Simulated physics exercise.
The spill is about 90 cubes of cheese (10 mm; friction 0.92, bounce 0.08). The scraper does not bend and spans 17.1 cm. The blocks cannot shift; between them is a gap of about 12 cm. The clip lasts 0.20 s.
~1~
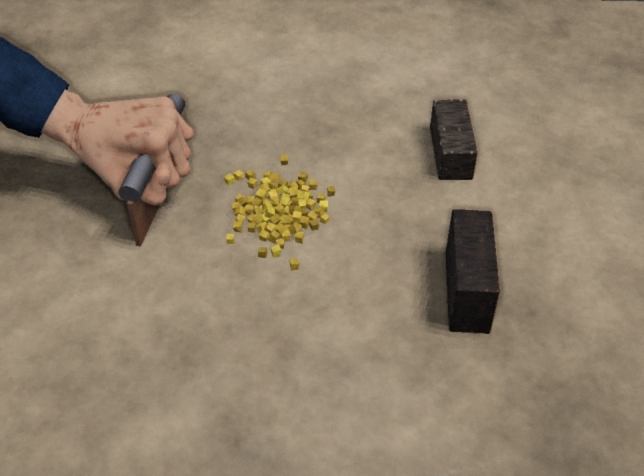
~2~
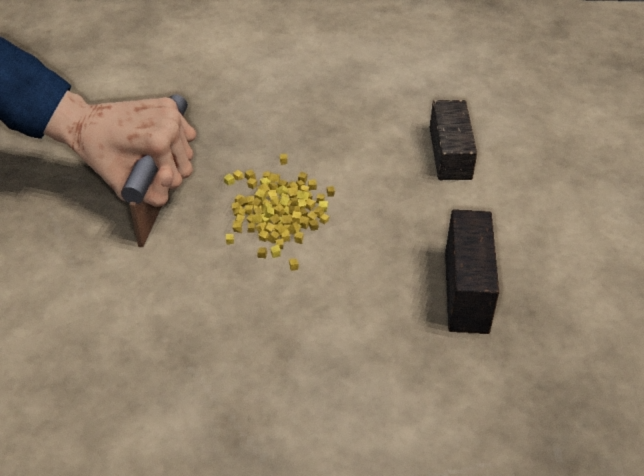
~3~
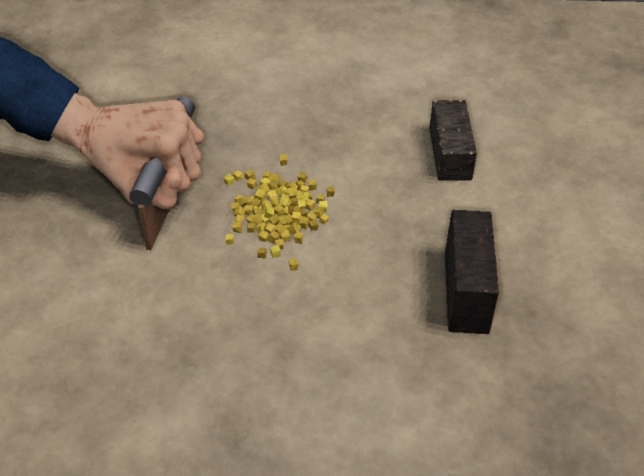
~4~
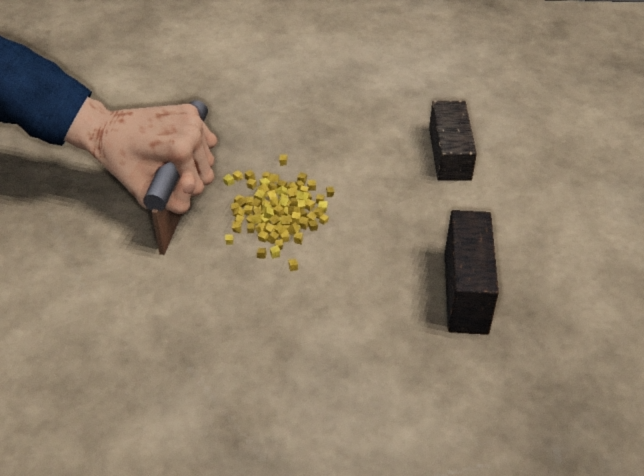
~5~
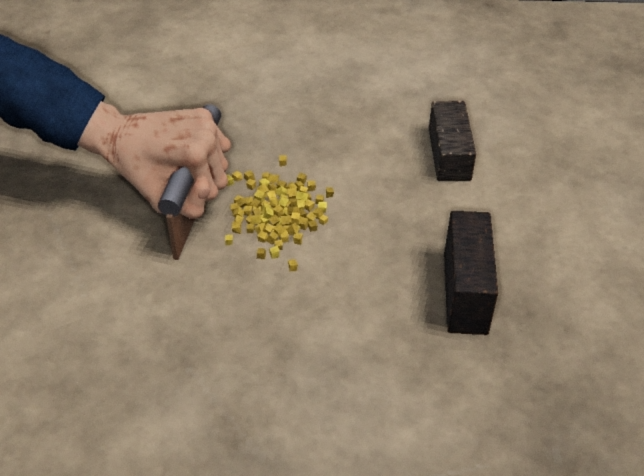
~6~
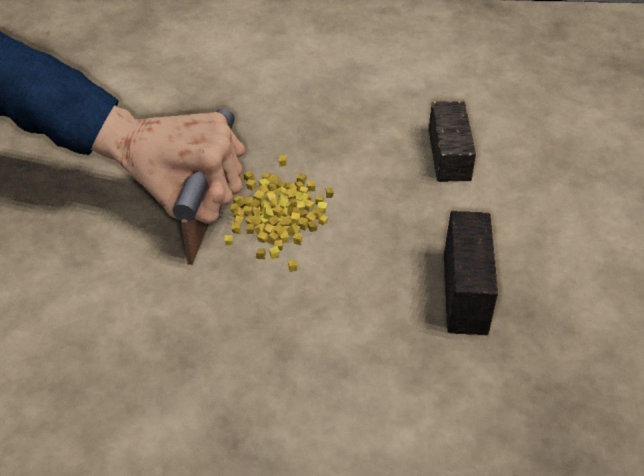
On a mottled tan surface, a hand slides a scraper right, toward scattered yellow cubes.
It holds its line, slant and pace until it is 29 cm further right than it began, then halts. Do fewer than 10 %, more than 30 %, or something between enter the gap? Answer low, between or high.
In or through the gap: Between.
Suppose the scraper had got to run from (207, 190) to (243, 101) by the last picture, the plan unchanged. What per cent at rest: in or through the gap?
Through 0.
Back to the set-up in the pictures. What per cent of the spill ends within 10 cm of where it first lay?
About 10 per cent.
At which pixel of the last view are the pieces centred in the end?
At about (430, 232).
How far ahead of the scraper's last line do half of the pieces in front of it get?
Roughly 3 cm.
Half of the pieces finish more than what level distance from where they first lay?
Some 20 cm.
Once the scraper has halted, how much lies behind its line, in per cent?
About 20 per cent.
Then, 0.27 s after the last picture, scraper 19 cm from its start, spill 16 cm wide; held up before the blocks 100 %.
Then, 0.54 s after the last picture, scraper 30 cm from its start, spill 22 cm wide; in or through the gap 10 %, held up before the blocks 90 %.
Then, 0.78 s after the last picture, scraper 31 cm from its start, spill 24 cm wide; in or through the gap 20 %, round the near block 5 %, held up before the blocks 75 %.
In the end, in or through the gap 20 %, round the near block 5 %, round the far block 0 %, held up before the blocks 75 %.
